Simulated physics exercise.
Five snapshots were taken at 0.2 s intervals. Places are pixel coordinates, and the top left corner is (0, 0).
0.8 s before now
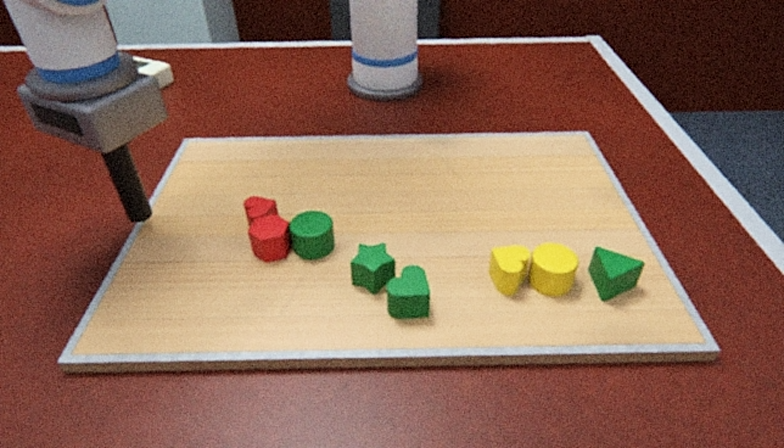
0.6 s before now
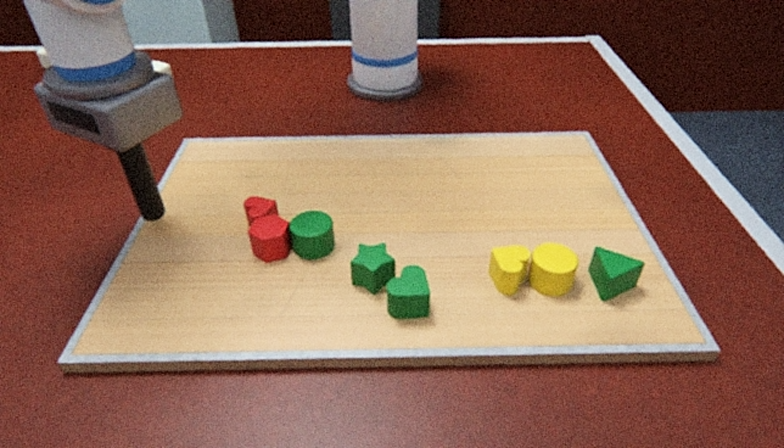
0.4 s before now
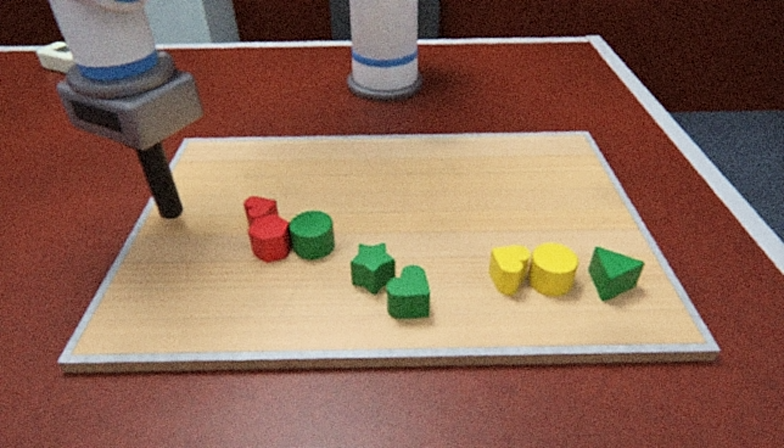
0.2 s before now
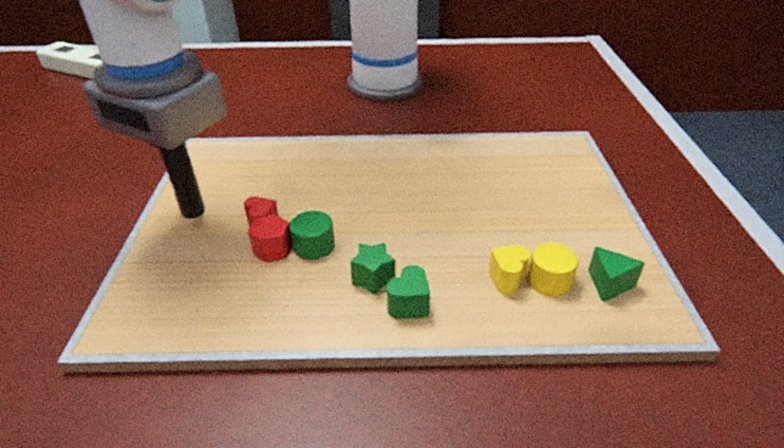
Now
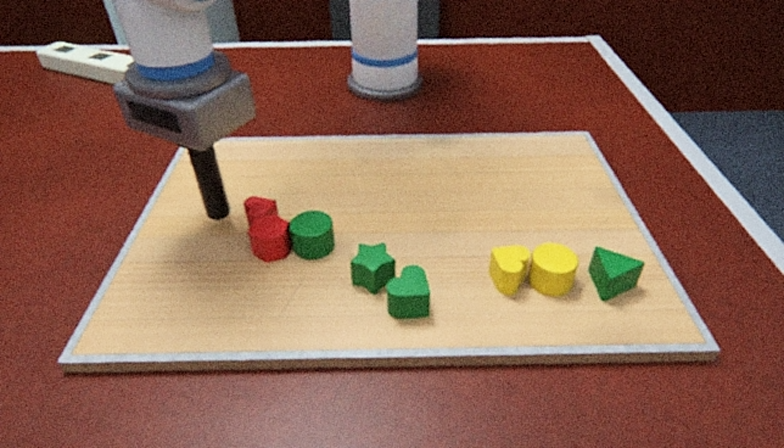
A robot arm with a dark post pointing down hangs over the left edge of a pale wooden board on a dark red table, seen from the front and slightly above by a still camera. Red blocks and a green round one sit left of centre, two green blocks near the middle, and yellow blocks and a green triangle at right. The arm glides steadily right, bringing the post close beside the red blocks, which stay still.
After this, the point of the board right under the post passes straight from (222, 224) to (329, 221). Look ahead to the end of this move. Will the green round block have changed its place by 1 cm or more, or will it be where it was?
Its place changes.
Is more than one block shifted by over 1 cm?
The answer is yes.
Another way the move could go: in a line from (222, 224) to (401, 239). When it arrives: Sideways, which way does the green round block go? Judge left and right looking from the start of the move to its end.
Its shift is rightward.
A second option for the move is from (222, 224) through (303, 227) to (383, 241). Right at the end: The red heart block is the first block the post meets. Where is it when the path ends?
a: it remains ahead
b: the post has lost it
Choice a: It remains ahead.
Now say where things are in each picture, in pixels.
In the first frame, post's lower end (141, 217); red heart block (258, 205); red six-sided block (268, 226); green round block (311, 222).
In the second frame, post (155, 215); blocks still.
In the third frame, post (172, 214); blocks still.
In the fourth frame, post (194, 213); blocks still.
In the fifth frame, post (219, 214); red heart block (258, 205); red six-sided block (268, 226); green round block (311, 222).
The first path, step by step. One third of the way, post (256, 213); red heart block (274, 204), turned 45° clockwise.
Two thirds of the way, post (292, 212); red heart block (311, 203), turned 45° clockwise; green round block (316, 225).
At the end, post (328, 211); red heart block (345, 205), turned 60° clockwise; red six-sided block still; green round block (322, 228).
